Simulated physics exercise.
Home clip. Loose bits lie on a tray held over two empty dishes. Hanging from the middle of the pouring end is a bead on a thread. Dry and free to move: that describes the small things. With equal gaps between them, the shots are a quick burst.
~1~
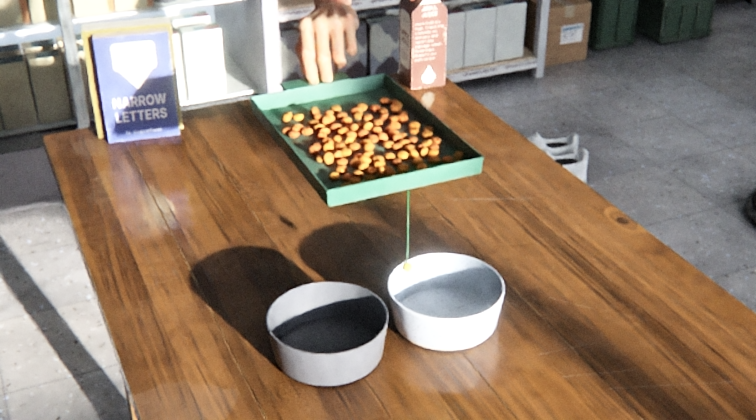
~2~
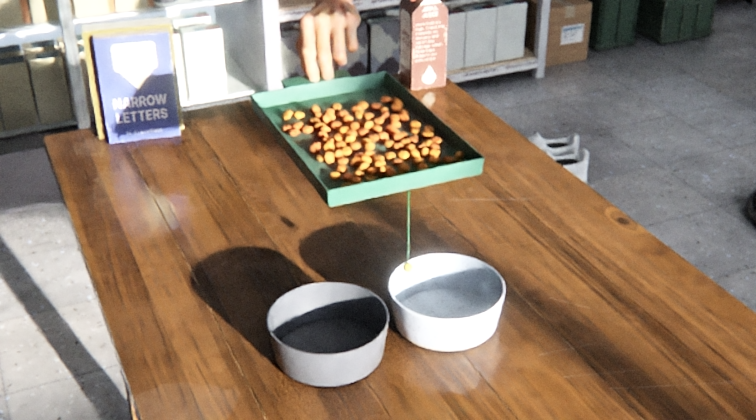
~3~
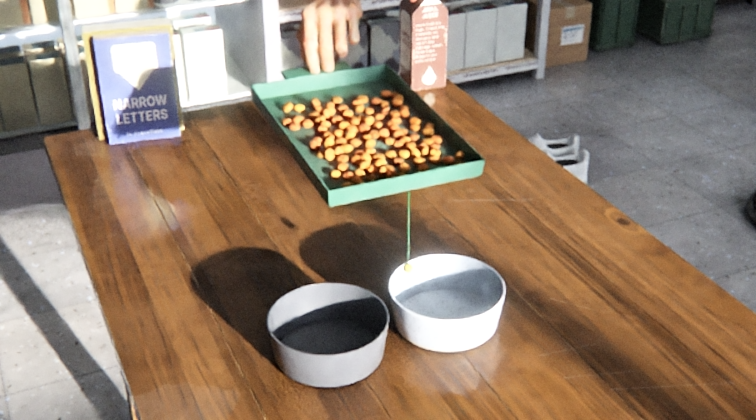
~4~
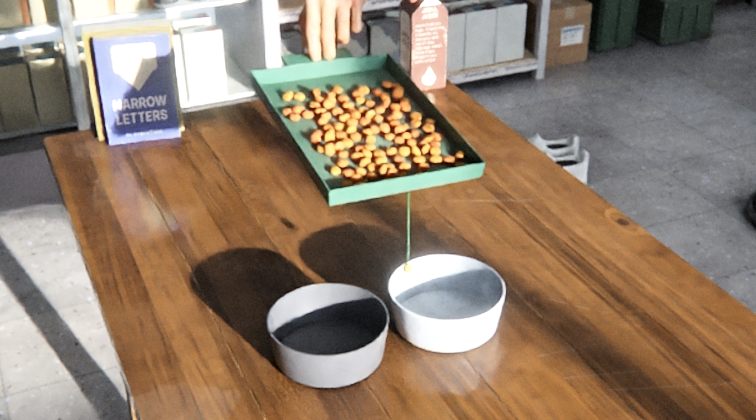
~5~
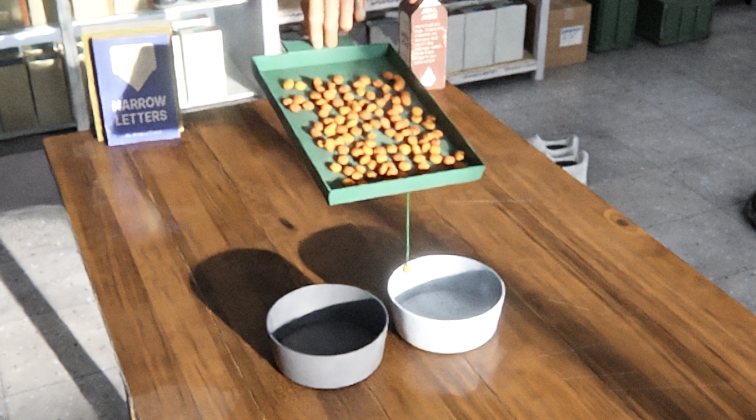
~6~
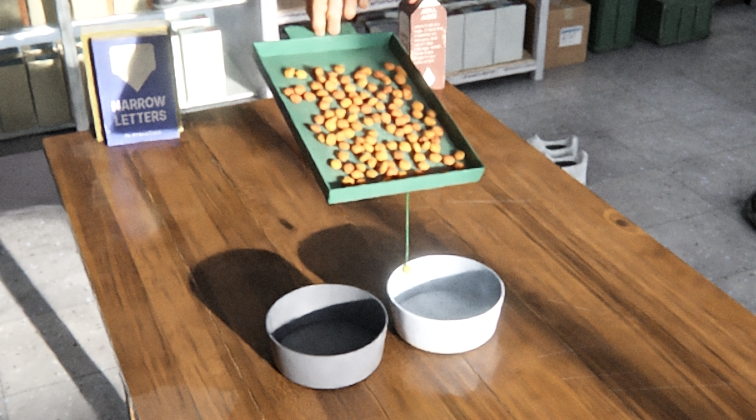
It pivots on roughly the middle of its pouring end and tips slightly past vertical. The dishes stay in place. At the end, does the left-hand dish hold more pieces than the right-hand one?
No, the right-hand dish holds more.
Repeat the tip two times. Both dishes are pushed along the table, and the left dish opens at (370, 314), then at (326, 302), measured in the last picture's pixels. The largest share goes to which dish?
The dish to the right at the first, the dish to the right at the second.
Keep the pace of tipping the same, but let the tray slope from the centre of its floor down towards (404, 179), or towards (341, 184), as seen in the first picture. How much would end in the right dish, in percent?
I'd say some 60 in a hundred at first, then 0 in a hundred.
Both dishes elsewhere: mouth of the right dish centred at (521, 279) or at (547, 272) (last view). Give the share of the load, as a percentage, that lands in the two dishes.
Result: 90 % and 80 %.
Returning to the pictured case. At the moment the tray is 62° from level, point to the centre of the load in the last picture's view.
Near (423, 136).
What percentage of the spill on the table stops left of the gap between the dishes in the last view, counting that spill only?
I'd guess close to 0 %.
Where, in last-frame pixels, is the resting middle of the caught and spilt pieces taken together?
Roughly at pixel (462, 322).
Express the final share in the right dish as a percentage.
It comes to around 80 per cent of the load.
Just after the last frame, tray tipped steeply; every one on the tray.
A moment on, tray tipped past a quarter turn; the larger part on the tray; just a few in the right dish; just a few outside both; about a tenth in the air.
Further on, tray tipped past a quarter turn; just a few in the left dish; the larger part in the right dish; roughly a quarter outside both.
When it is over, tray tipped past a quarter turn; just a few in the left dish; the larger part in the right dish; roughly a quarter outside both.
